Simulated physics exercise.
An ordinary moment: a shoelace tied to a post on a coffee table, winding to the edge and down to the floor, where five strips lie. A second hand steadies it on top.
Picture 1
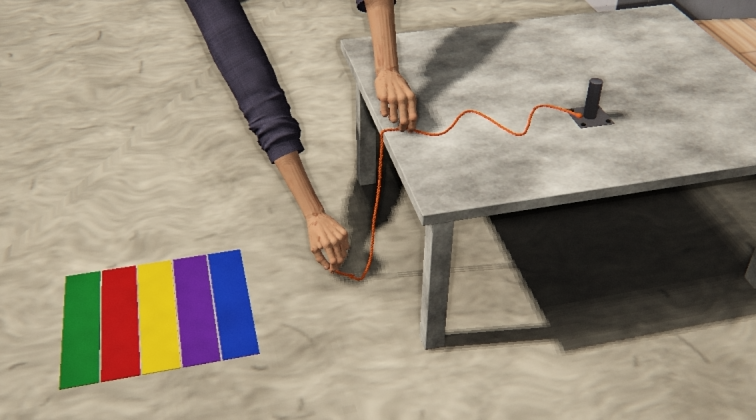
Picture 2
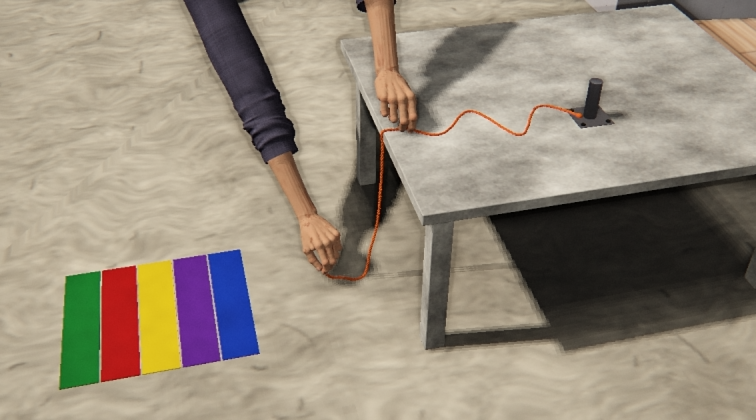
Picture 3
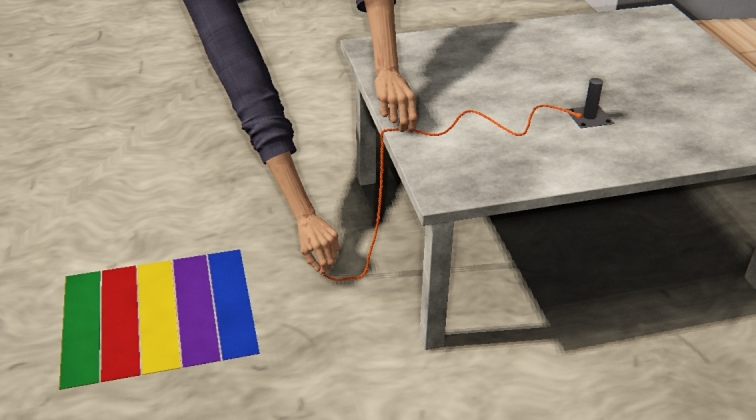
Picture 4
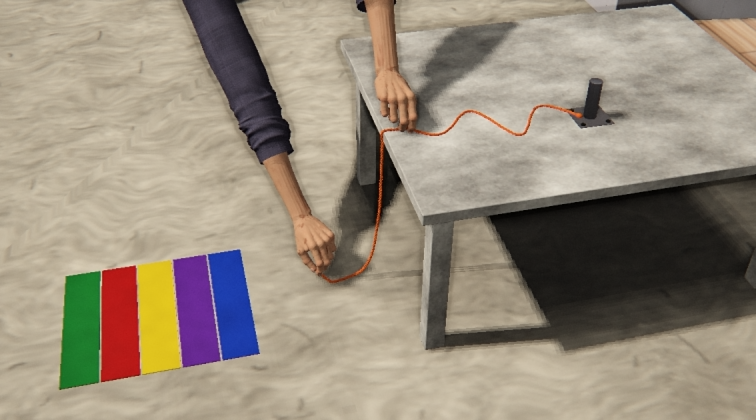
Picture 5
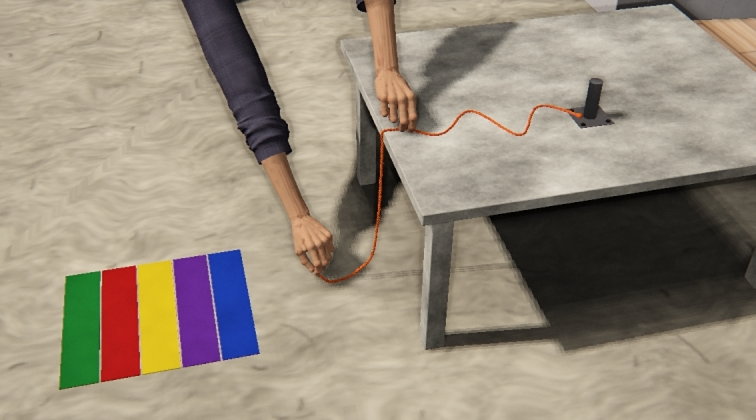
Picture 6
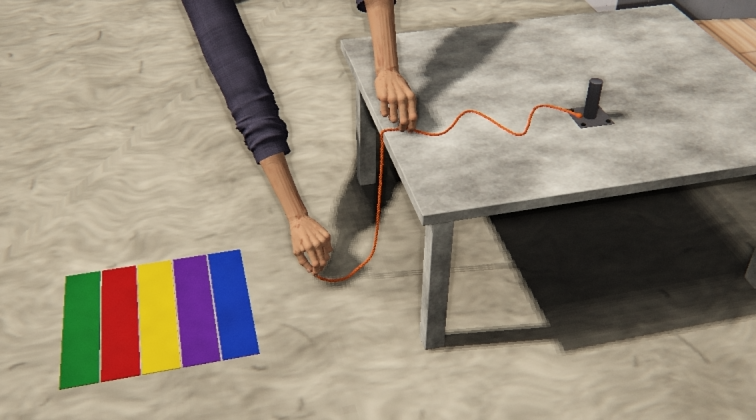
A person's hand held the low end of an orange shoelace beside a coffee table and shifted it slightly left toward five coloured strips, while the other hand stayed at the table's edge.
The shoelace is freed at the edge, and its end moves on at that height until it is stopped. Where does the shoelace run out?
The red one.
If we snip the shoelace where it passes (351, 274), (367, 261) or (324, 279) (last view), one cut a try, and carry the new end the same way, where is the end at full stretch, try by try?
About (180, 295), (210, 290) and (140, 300).
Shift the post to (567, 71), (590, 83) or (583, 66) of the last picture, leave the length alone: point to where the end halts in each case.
About (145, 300), (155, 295) and (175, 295).
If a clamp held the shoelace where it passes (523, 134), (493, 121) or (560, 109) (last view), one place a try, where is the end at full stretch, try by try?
Near (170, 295), (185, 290) and (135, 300).
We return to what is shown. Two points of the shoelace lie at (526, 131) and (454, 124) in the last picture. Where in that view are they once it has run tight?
They go to (489, 127) and to (383, 142).
A little later, end near (182, 293); over purple.
Next, end near (145, 299); over yellow.
When it is tight, end near (123, 302); over red. It halts on the red strip.
